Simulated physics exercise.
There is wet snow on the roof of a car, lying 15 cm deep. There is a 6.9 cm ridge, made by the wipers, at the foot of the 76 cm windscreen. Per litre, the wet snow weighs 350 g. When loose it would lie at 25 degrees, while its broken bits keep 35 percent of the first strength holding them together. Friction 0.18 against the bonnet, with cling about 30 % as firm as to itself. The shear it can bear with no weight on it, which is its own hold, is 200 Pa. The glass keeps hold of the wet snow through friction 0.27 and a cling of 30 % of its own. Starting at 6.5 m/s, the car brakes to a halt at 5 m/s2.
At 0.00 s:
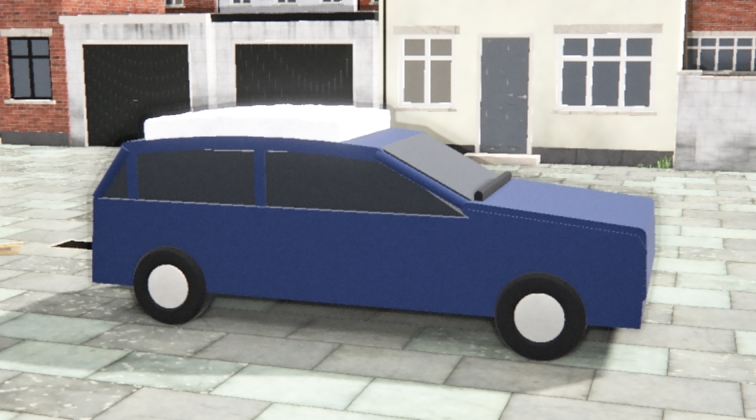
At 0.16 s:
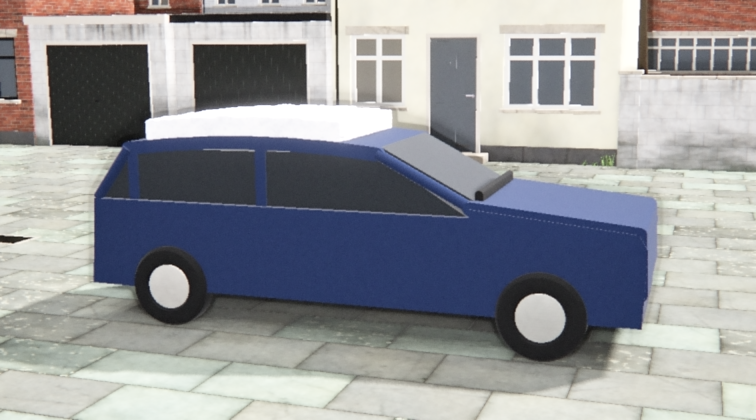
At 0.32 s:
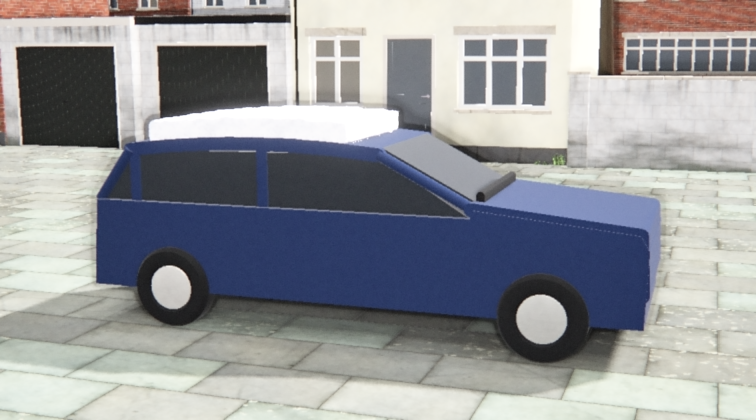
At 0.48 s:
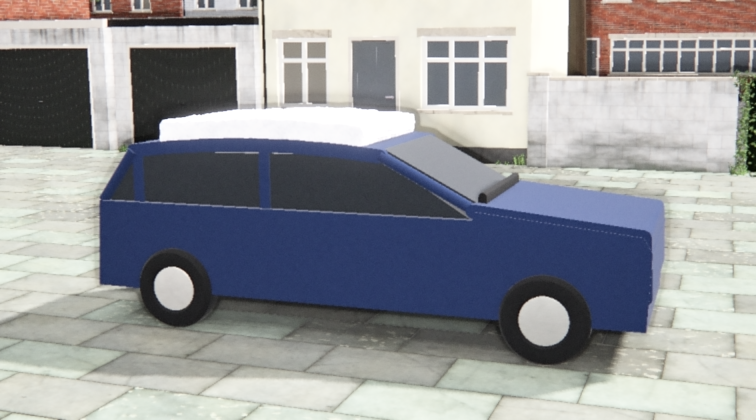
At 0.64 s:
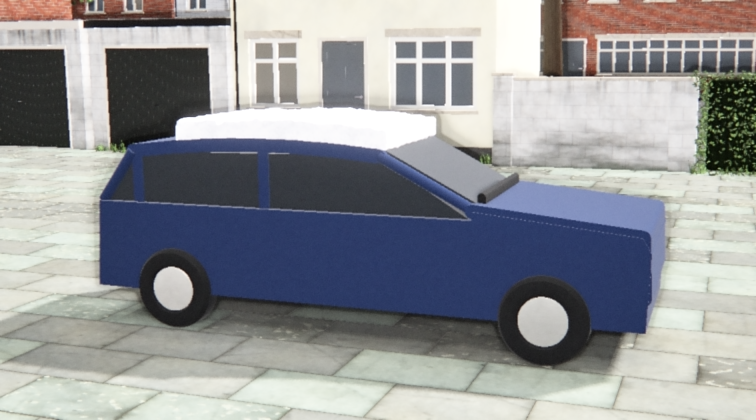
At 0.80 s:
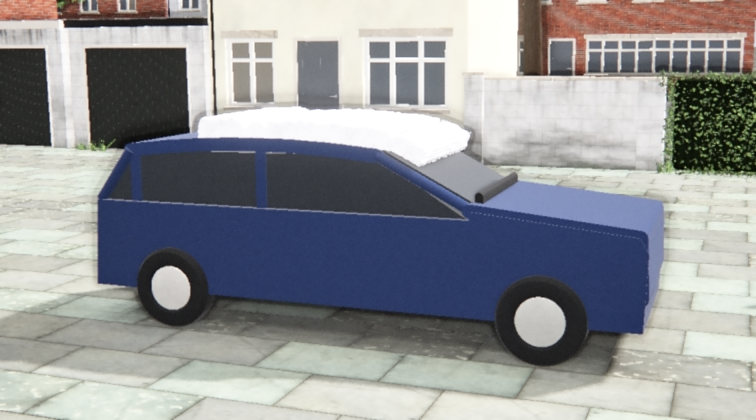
The layer of snow on the blue car's roof sat still at first, then slid forward to the right as the car braked, cracking as its front edge pushed out over the top of the windscreen.
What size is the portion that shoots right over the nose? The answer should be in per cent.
96 %.
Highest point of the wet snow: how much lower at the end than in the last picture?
The gap comes to roughly 45 centimetres.
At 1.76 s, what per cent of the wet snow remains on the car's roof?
About 0 %.
After 1.24 s, 23 % of the snow is on the roof, 31 % on the glass, 46 % on the bonnet and none has gone off the nose.
After 1.76 s, none of the snow is on the roof, 4 % on the glass, 41 % on the bonnet and 56 % has gone off the nose.
After 2.28 s, none of the snow is on the roof, 4 % on the glass, 3 % on the bonnet and 94 % has gone off the nose.
After 2.80 s, none of the snow is on the roof, 4 % on the glass, none on the bonnet and 96 % has gone off the nose.
After 2.90 s, none of the snow is on the roof, 4 % on the glass, none on the bonnet and 96 % has gone off the nose.
